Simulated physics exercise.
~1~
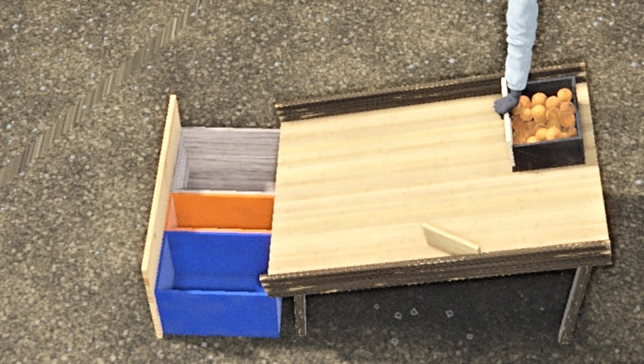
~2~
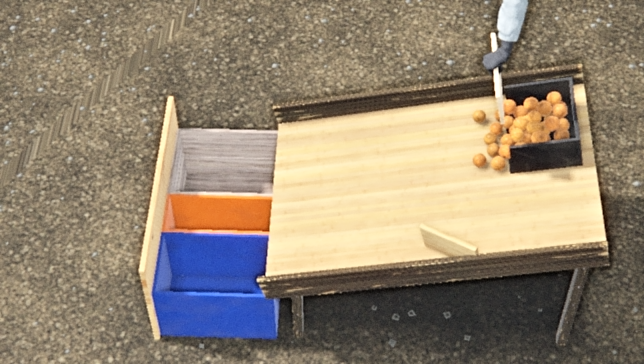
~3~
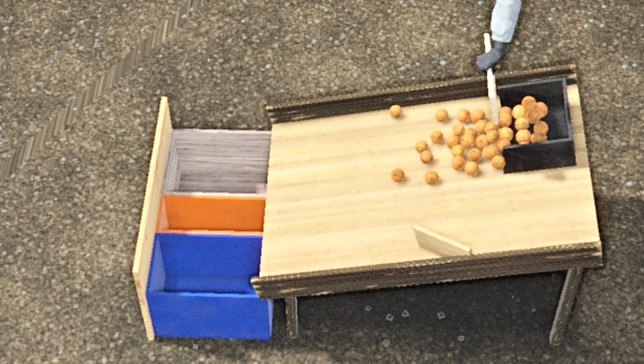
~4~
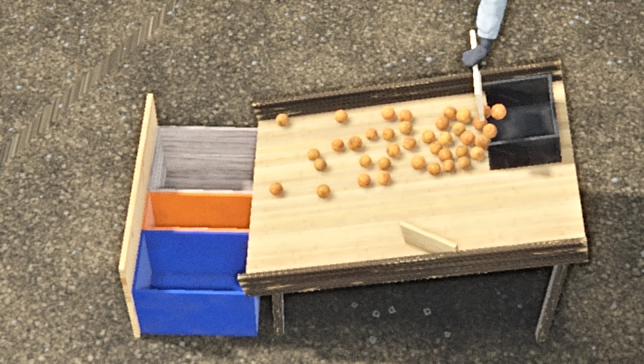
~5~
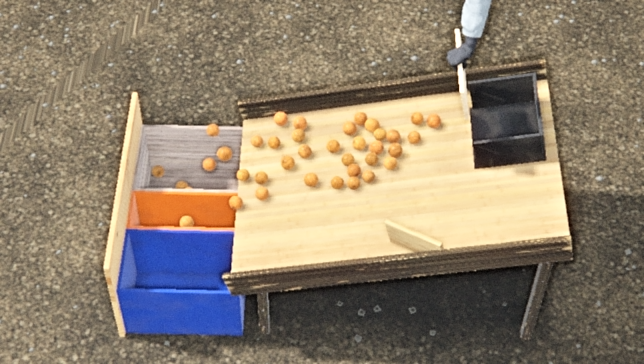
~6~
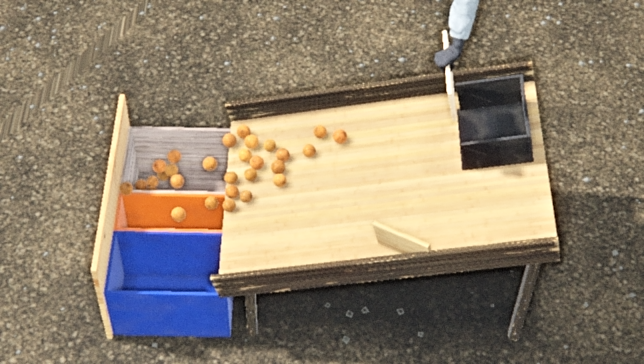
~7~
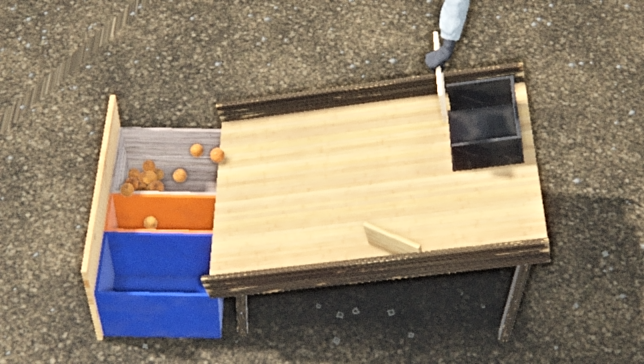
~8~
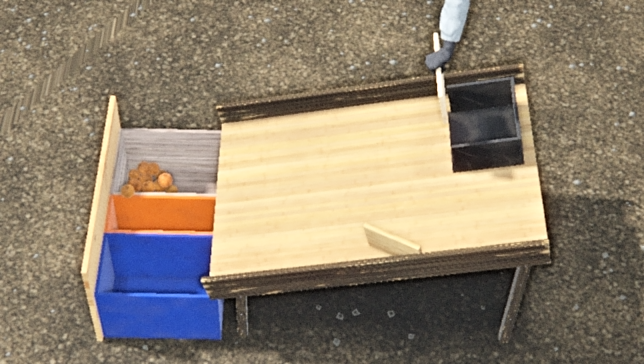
On a grading line over rough, speckled ground, a gloved hand holds the gate of a black pen filled with small orange balls at the upper end of a sloping wooden table. The hand lifts the gate, and the balls spill out and spread leftward down the boards. They roll past a small angled board near the front edge, and the first ones drop off the left end. The rest follow until the table is bare, falling toward the wooden tote and the orange tub. Most settle in a heap in the wooden tote, the farthest container, while the blue tote stays empty.
